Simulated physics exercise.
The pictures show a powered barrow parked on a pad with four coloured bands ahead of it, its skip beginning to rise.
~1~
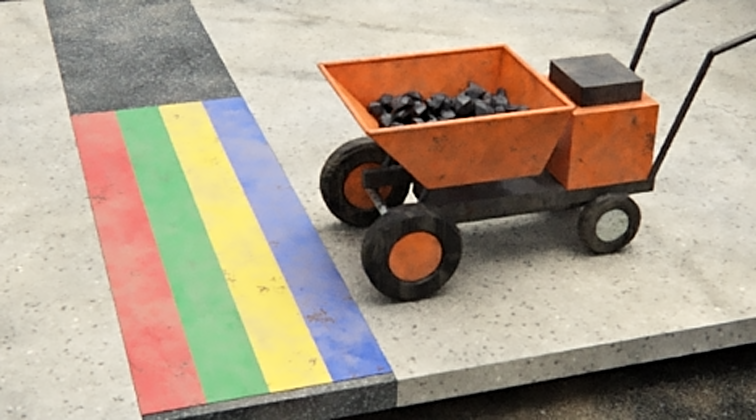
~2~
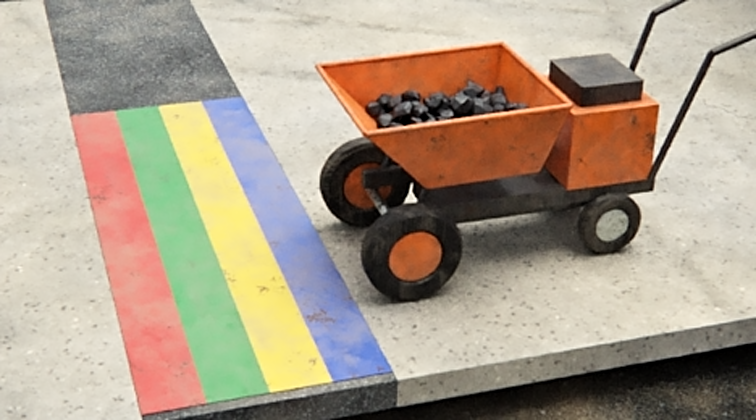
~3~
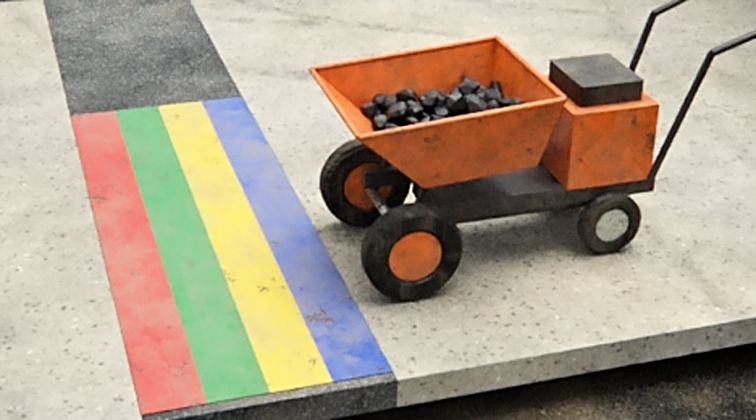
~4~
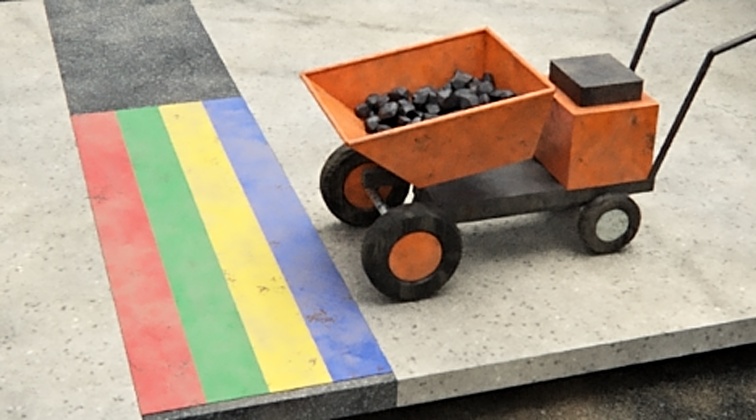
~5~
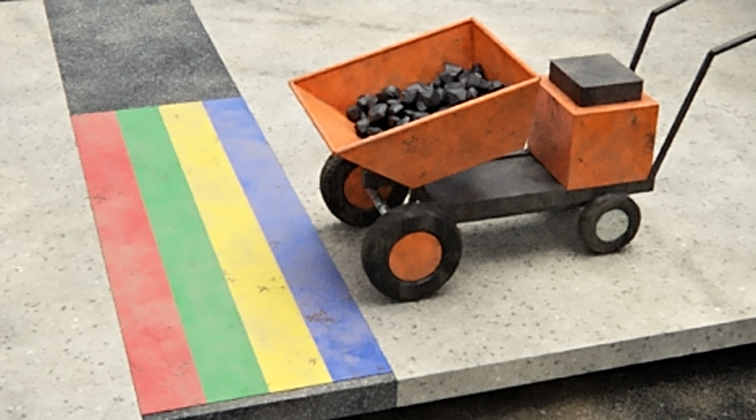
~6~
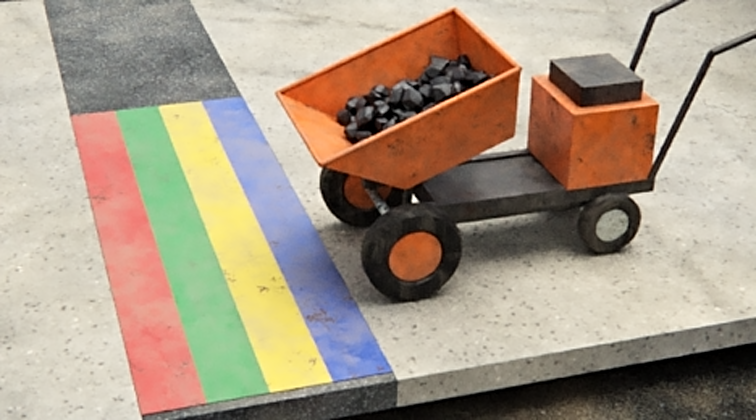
The orange skip of a small powered barrow, heaped with black lumps of coal, sits level at first on a pale speckled pad, seen from above and to one side. Red, green, yellow and blue bands lie to its left, with a black block and handles at its right. The skip tilts leftward, slowly then more clearly, its rear rising while wheels and camera stay still.
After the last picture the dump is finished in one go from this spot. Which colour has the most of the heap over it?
The green strip carries the most.
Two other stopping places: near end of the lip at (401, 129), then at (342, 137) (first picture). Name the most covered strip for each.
First the strip in yellow, then that green strip.
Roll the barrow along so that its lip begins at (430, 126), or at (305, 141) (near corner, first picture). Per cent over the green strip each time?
First some 20, then 20 per cent.
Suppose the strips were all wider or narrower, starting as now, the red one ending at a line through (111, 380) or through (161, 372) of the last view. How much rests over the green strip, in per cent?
The first gives 40 %, the second 50 %.
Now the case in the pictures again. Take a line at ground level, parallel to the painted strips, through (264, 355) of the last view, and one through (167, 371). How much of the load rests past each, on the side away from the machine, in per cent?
About 80 and 20 per cent.
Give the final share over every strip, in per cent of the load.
Blue strip near 0; yellow strip near 25; green strip near 45; red strip near 25.
Soon, skip tipped steeply; all in the skip.
A while on, skip tipped right over; most in the skip; a small part over the yellow strip; a small part over the green strip.
Towards the end, skip tipped right over; a small part in the skip; about a quarter over the yellow strip; about half over the green strip; about a quarter over the red strip; a small part off the paint.
Finally, skip tipped right over; a stray few in the skip; none over the blue strip; about a quarter over the yellow strip; about half over the green strip; about a quarter over the red strip; a small part off the paint.
